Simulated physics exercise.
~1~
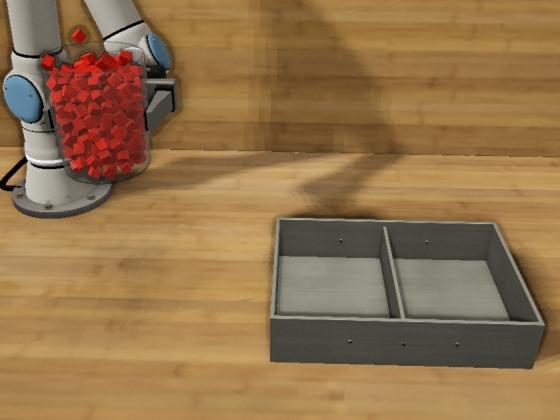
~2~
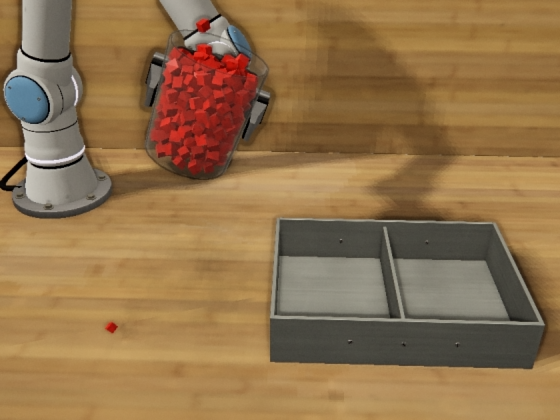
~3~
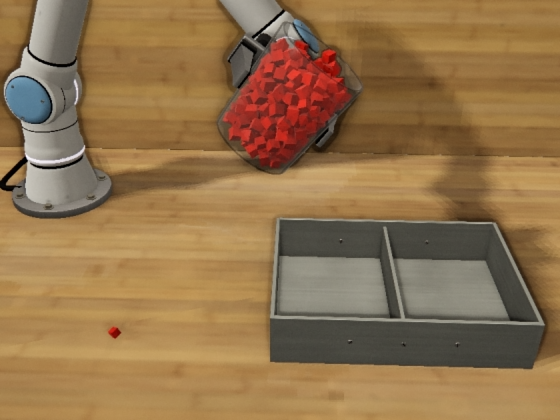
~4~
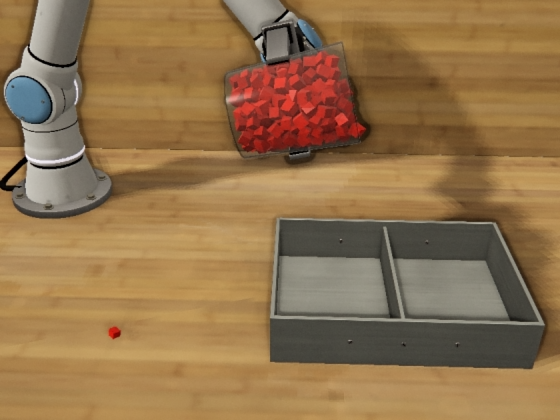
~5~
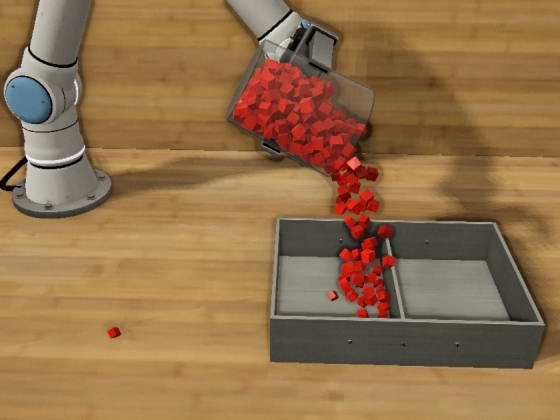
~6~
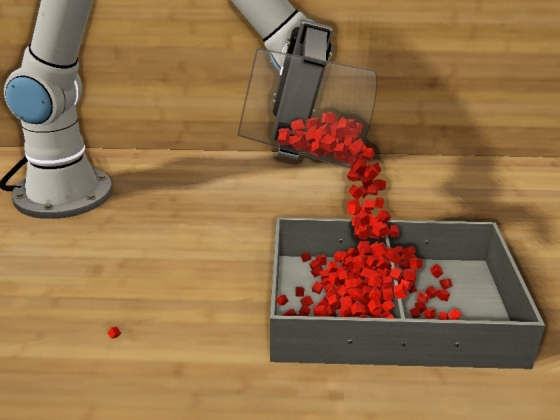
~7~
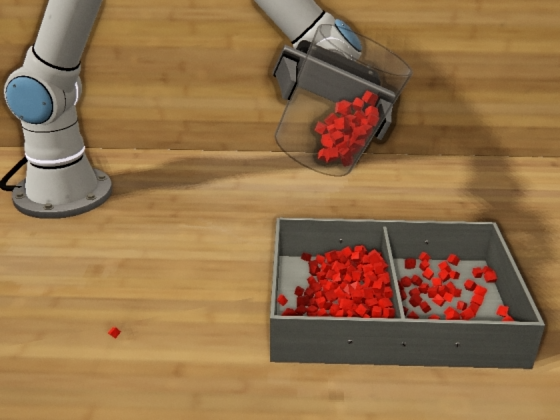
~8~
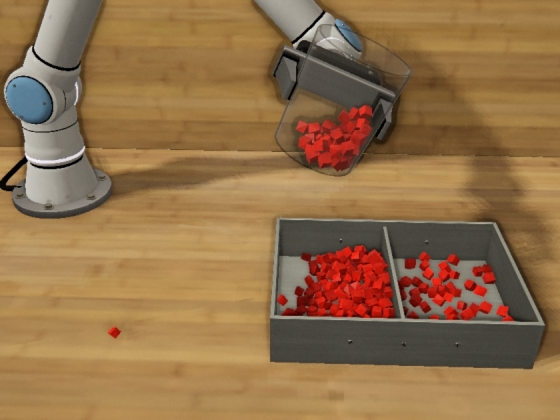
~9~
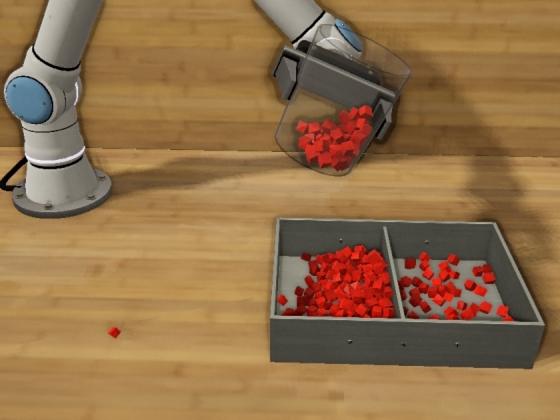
Robot arm carrying a clear beaker of red cubes rightward, pouring most into a divided gray box, fuller on the left.
